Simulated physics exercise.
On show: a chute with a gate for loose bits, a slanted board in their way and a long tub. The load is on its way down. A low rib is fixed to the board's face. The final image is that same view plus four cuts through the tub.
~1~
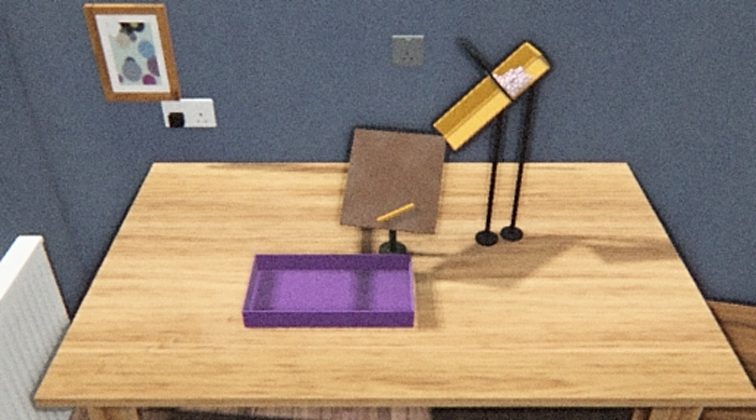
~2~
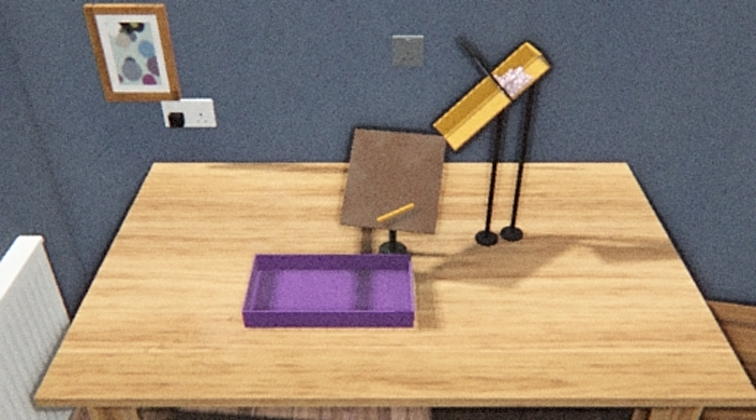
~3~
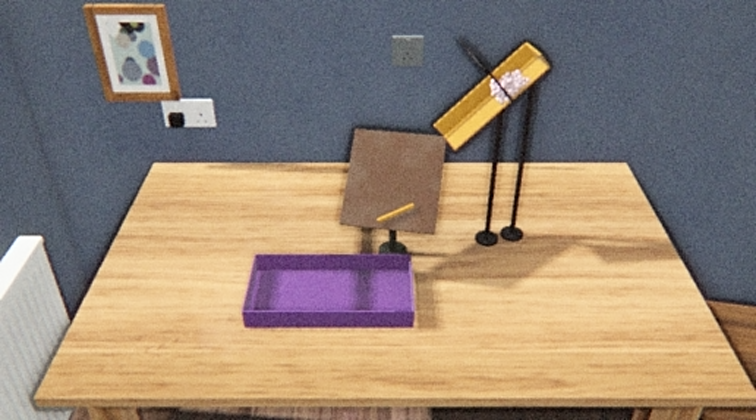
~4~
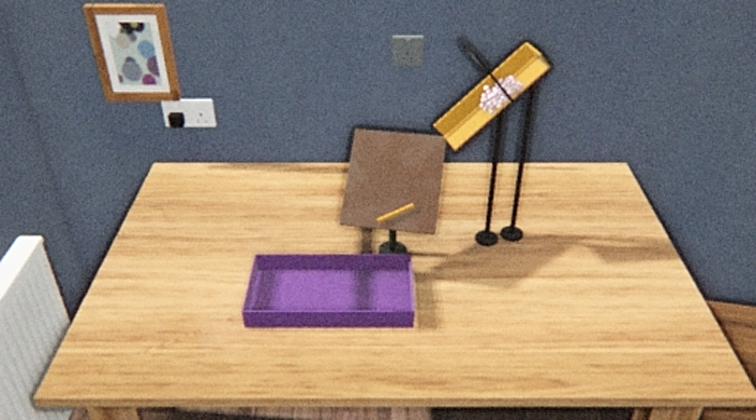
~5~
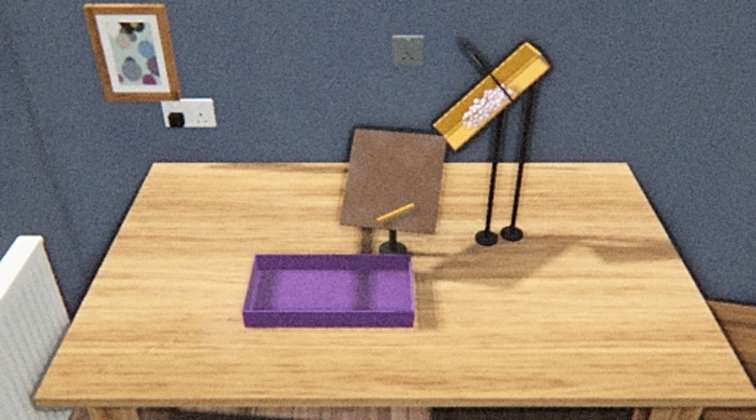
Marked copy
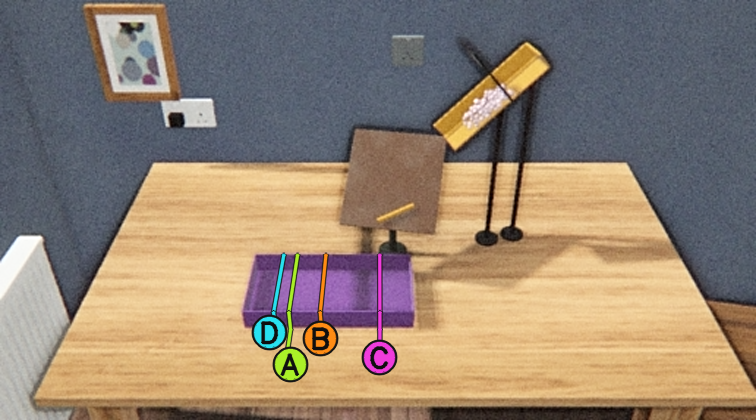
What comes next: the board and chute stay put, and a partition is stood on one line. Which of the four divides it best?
Line B does it best.
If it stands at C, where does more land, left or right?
Left.
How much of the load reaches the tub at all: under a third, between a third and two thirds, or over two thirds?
Over two thirds.
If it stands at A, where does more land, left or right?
More lands on the right.
On the marked copy, line A crosses the front rim at (288, 311); line B crosses the front rim at (320, 311); line C crosses the front rim at (379, 311); line D crosses the front rim at (273, 311).
If A is chosen, of what is caught, a small part on the left of the divider, most on the right.
If B is chosen, of what is caught, about half on the left of the divider, about half on the right.
If C is chosen, of what is caught, all on the left of the divider, none on the right.
If D is chosen, of what is caught, a small part on the left of the divider, nearly all on the right.
